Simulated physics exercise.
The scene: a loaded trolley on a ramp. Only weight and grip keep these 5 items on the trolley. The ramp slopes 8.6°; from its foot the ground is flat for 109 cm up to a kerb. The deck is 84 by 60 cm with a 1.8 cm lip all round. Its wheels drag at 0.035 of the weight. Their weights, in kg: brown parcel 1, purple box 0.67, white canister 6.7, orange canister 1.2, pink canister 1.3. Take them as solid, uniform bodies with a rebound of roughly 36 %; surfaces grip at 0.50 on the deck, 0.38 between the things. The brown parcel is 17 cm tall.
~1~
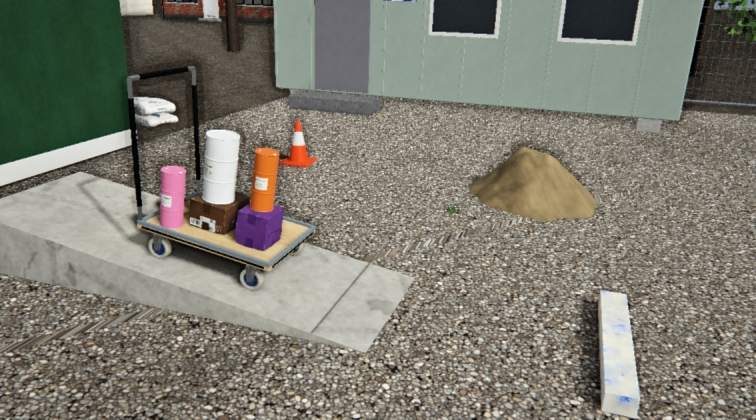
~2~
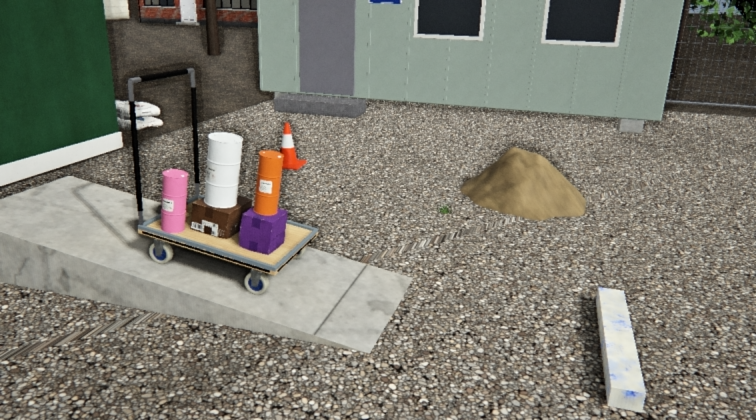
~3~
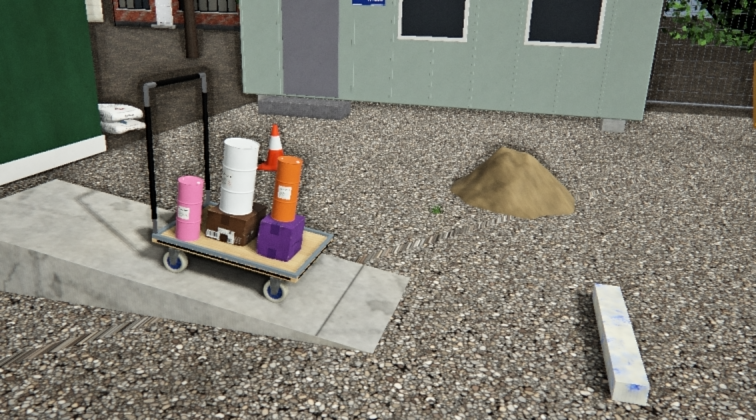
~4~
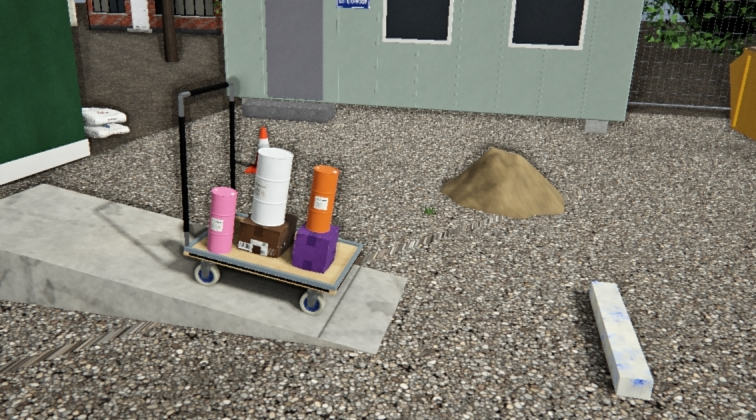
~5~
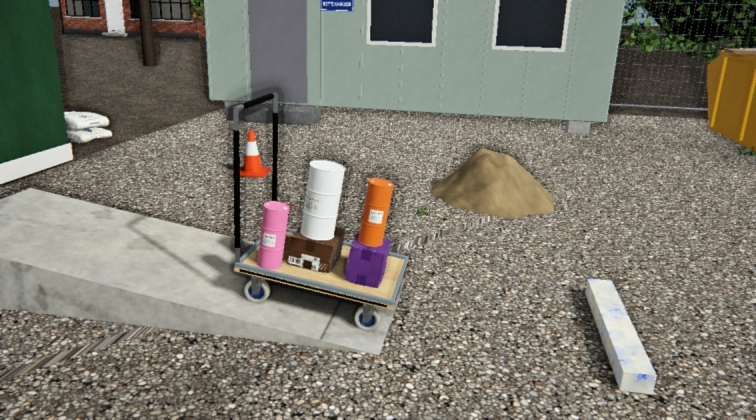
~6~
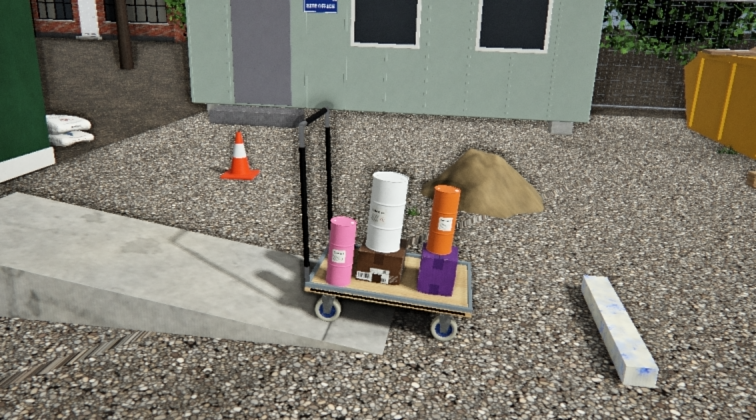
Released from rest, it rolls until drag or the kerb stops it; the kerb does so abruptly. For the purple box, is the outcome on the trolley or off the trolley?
The purple box comes off the trolley.
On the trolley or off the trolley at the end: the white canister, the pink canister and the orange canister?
The white canister ends off the trolley; the pink canister is still on the trolley; the orange canister finishes off the trolley.
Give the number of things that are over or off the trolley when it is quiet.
In all, 5.
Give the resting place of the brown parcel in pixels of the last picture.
Near (570, 273).
Then, 0.90 s past the last view, trolley at the kerb; orange canister now off the trolley; purple box tipped 36° against what carries it near (616, 278); pink canister tipped 54° against what carries it.
Then, 1.50 s past the last view, trolley at the kerb; purple box and white canister now off the trolley; pink canister on its side; brown parcel on its side.
Finally, off the trolley, purple box, white canister and orange canister; on their side or leaning hard on the trolley, brown parcel and pink canister. Final places as that camera would see them, purple box near (657, 327).
